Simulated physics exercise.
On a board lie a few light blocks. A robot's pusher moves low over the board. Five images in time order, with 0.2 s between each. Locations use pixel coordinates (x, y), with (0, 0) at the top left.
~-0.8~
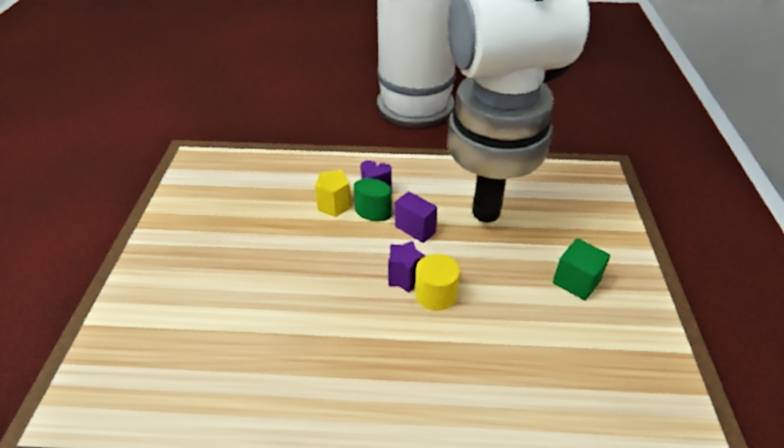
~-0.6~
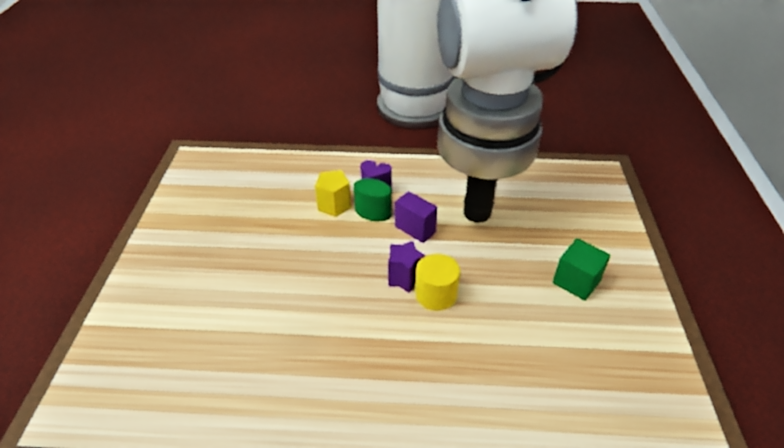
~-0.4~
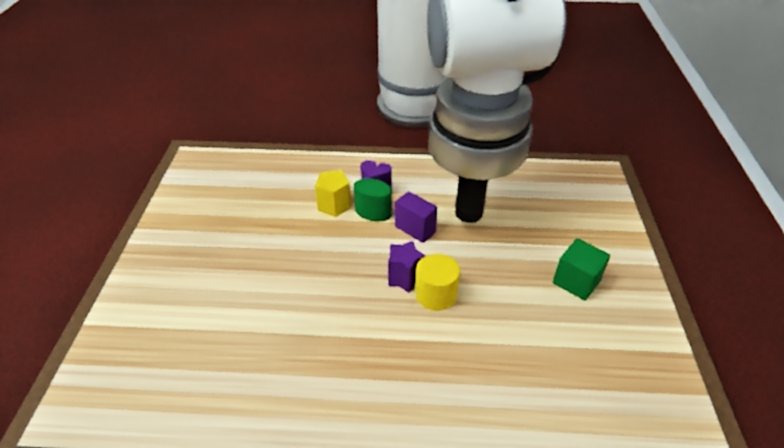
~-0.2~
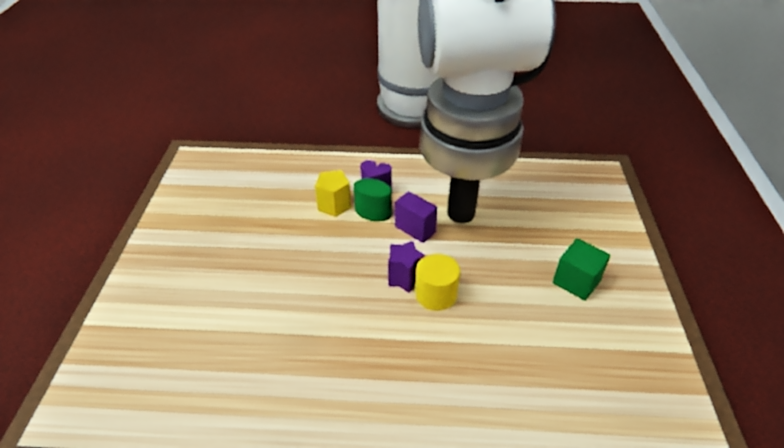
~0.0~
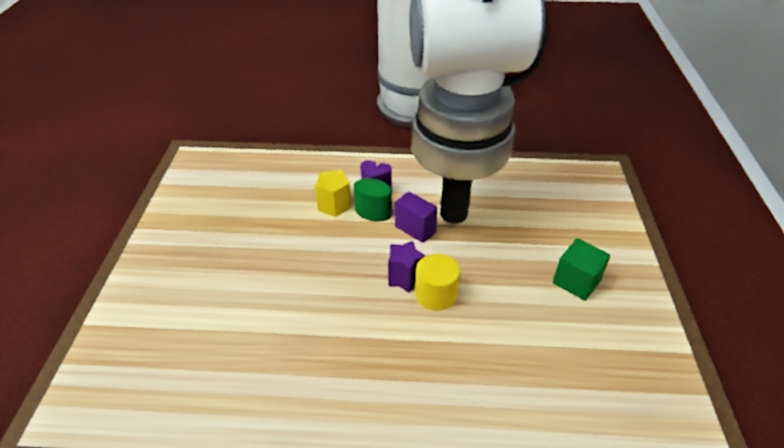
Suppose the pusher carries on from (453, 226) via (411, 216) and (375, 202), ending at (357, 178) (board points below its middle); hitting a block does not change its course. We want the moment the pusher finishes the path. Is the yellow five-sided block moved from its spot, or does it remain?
By then it is displaced.
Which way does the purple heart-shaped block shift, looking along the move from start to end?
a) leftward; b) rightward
The correct letter is b.
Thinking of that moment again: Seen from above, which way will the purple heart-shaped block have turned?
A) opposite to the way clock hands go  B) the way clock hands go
That would be B.
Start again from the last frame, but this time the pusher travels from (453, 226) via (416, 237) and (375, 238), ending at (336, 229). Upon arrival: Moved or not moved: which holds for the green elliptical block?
It is shoved along.
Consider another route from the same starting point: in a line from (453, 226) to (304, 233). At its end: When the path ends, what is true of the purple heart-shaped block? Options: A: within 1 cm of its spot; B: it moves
Choice A: Within 1 cm of its spot.
On the path given first. One third of the way, pusher at (411, 204); purple oblong block at (401, 206), turned 15° anticlockwise.
Two thirds of the way, pusher at (374, 190); yellow five-sided block at (303, 177), turned 20° anticlockwise; green elliptical block at (340, 177); purple heart-shaped block at (368, 161), turned 20° clockwise; purple oblong block at (400, 206), turned 15° anticlockwise.
At the end, pusher at (356, 167); yellow five-sided block at (293, 178), turned 35° anticlockwise; green elliptical block at (328, 168), turned 45° anticlockwise; purple heart-shaped block at (353, 139), turned 25° clockwise; purple oblong block at (400, 206), turned 15° anticlockwise.
